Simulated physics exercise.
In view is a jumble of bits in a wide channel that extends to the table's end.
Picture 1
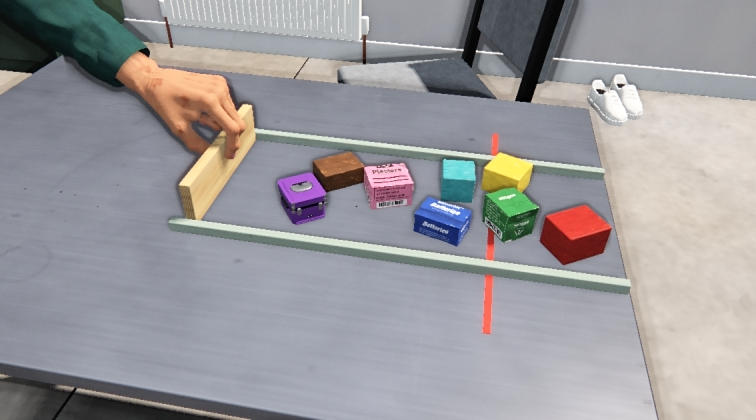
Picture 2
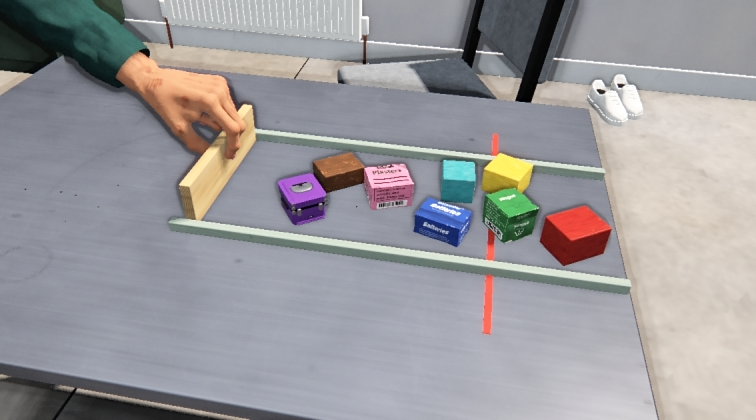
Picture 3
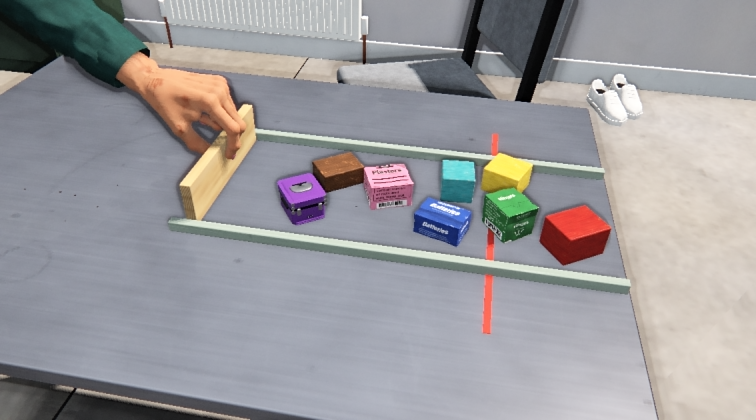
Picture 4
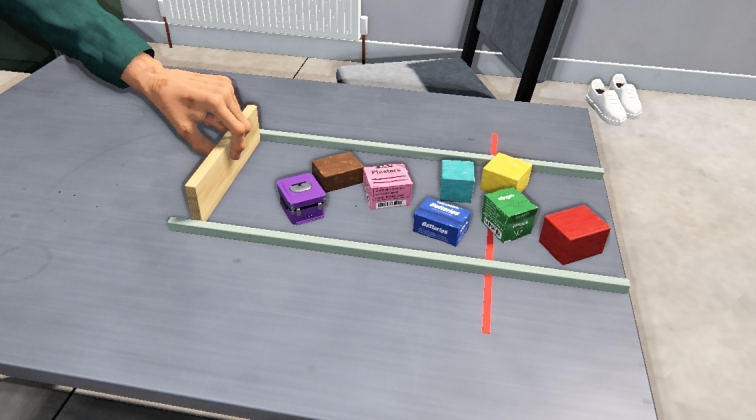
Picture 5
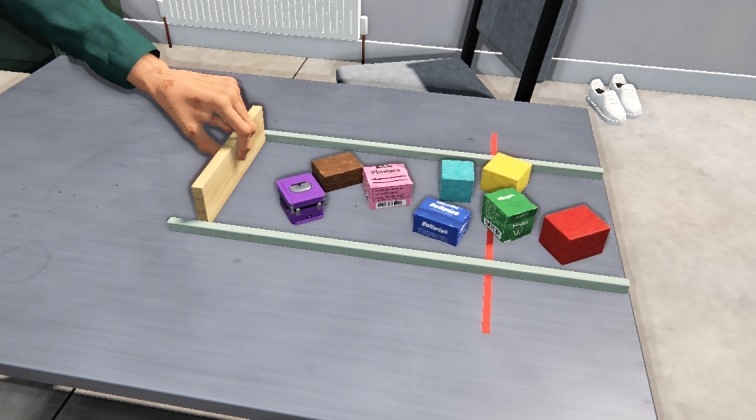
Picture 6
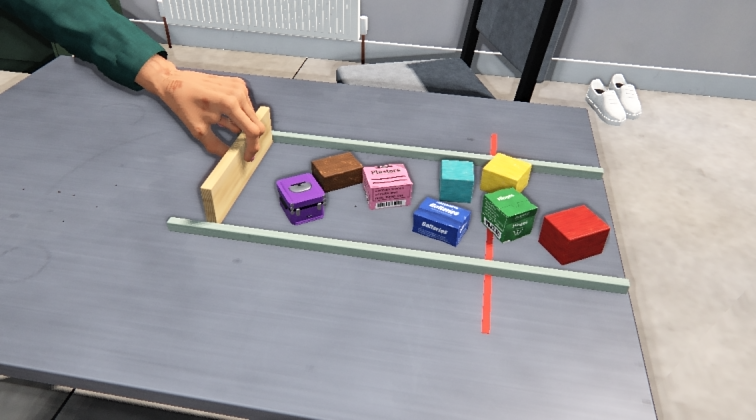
A hand in a dark green sleeve grips an upright pale wooden board at the left of a grey table, seen from above at an angle. Between two pale green rails sit purple, brown, pink, blue, turquoise, yellow, green and red boxes and blocks, with a red strip crossing towards the right. The hand starts still, then slides the board slightly right, while the objects and camera stay put.
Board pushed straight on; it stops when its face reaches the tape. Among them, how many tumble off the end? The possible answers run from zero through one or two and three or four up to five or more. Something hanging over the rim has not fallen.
The push is going to knock none off the table.
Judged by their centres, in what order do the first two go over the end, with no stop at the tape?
In order: The red block, the yellow block.
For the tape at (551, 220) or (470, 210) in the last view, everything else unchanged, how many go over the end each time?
Try by try, 3 and 0.
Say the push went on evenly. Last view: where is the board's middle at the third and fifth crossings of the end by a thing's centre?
About (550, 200), then about (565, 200).
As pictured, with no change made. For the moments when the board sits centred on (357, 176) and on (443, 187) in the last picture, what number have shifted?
I get 3 at the one place and 7 at the other.
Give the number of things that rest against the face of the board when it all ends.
3 in contact.
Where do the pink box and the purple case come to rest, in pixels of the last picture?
Middles: Around (511, 204) and around (510, 237).
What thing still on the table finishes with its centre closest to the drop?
It's the red block that is foremost.
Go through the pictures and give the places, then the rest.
In the first frame, red block (575, 235); green box (509, 215); yellow block (507, 177); board (222, 160); tape (492, 212).
In the second frame, green box (509, 215); turquoise block (458, 181).
In the third frame, yellow block (507, 177); brown block (338, 172).
In the fourth frame, red block (574, 235); board (228, 160).
In the fifth frame, green box (508, 214); pink box (387, 186).
In the sixth frame, red block (573, 235); green box (508, 215); yellow block (506, 177); board (241, 162); tape (491, 212).
Early on, none off yet; red block at rest near (573, 235); green box at rest near (508, 215); yellow block at rest near (506, 177).
A while later, none off yet; red block at rest near (573, 235); green box travelled a little near (524, 215); yellow block travelled about its own width near (530, 178).
Finally, the number that fall off is zero.
